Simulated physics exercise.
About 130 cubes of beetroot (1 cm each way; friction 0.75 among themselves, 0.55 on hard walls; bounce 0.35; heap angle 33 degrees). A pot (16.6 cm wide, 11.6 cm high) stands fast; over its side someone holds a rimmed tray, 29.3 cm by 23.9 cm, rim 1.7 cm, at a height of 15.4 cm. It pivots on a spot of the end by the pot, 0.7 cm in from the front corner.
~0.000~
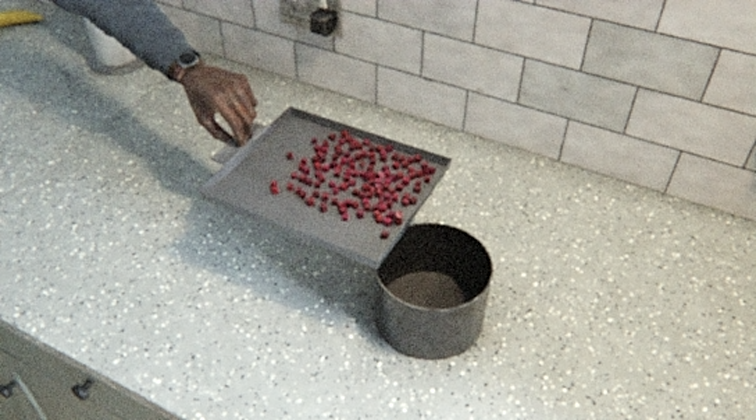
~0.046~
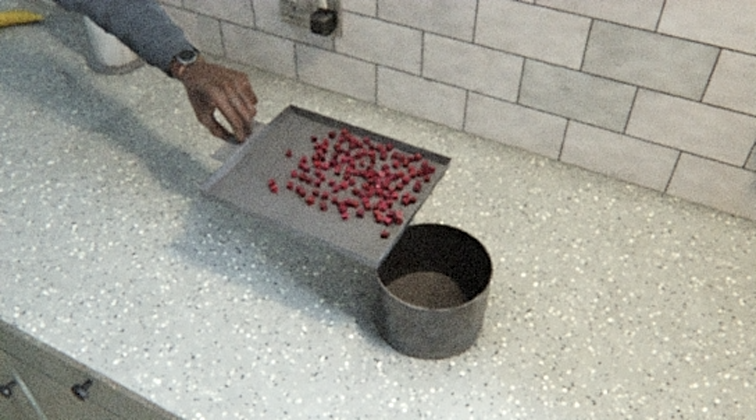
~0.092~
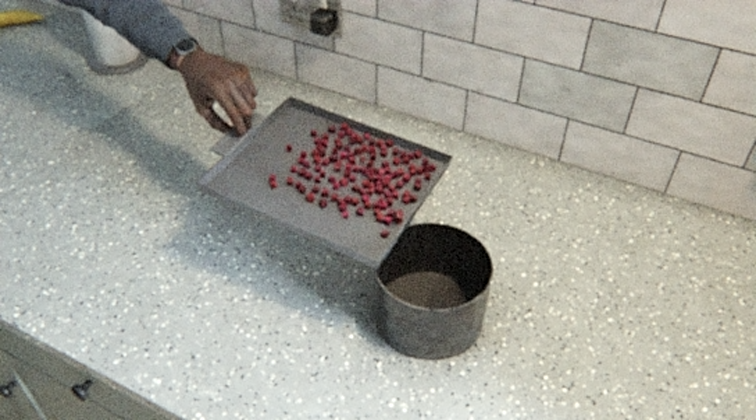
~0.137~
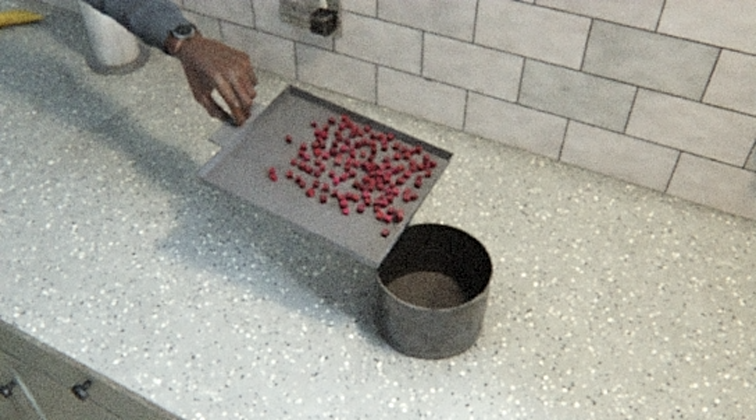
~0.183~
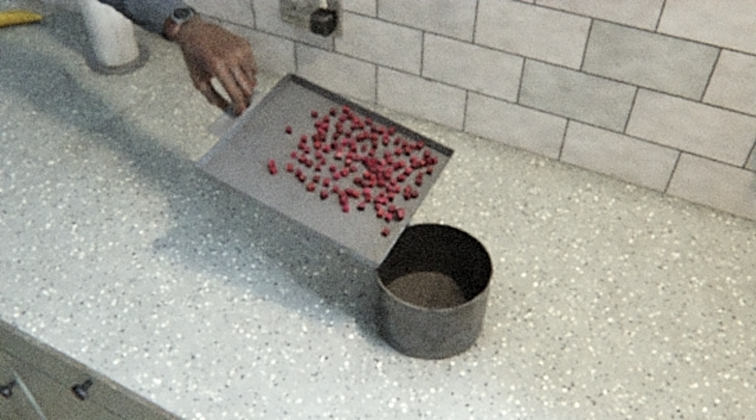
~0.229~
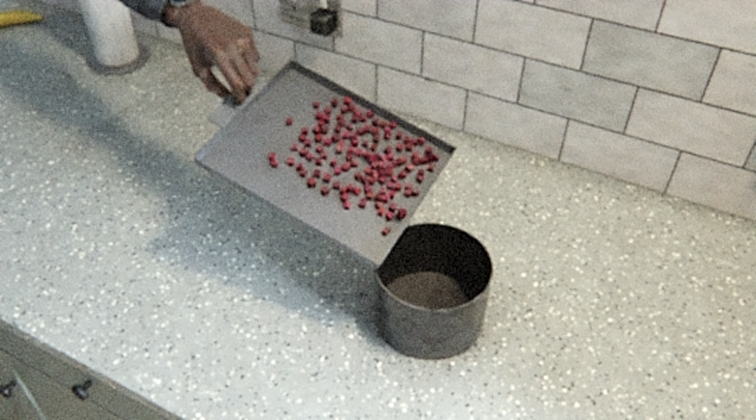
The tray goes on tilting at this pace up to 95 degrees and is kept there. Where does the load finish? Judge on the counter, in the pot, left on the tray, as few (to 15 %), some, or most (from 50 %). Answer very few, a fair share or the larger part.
On the counter: A fair share; in the pot: The larger part; left on the tray: Very few.
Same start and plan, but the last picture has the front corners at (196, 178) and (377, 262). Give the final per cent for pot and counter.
Pot 0, counter 95.
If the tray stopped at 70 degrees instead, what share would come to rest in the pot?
In that case some 35 per cent.
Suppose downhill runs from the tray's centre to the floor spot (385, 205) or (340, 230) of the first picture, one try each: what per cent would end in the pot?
Some 55 and 0 per cent.
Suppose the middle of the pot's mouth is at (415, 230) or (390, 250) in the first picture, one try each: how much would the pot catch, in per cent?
Some 0 and 10 per cent.
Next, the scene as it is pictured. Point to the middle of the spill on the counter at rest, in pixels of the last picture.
Near (436, 414).
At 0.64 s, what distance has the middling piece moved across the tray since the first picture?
Some 6 cm.
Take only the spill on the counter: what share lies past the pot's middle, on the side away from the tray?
About 70 per cent.
Then, at 0.64 s, tilt 54 degrees; the tray holds 100 %, the pot 0 %.
Then, at 0.91 s, tilt 80 degrees; the tray holds 65 %, the pot 15 %.
After 1.28 s, tilt 95 degrees; the tray holds 5 %, the pot 60 %.
At rest (2.5 s), counter 35 %, pot 65 %, tray 0 %.
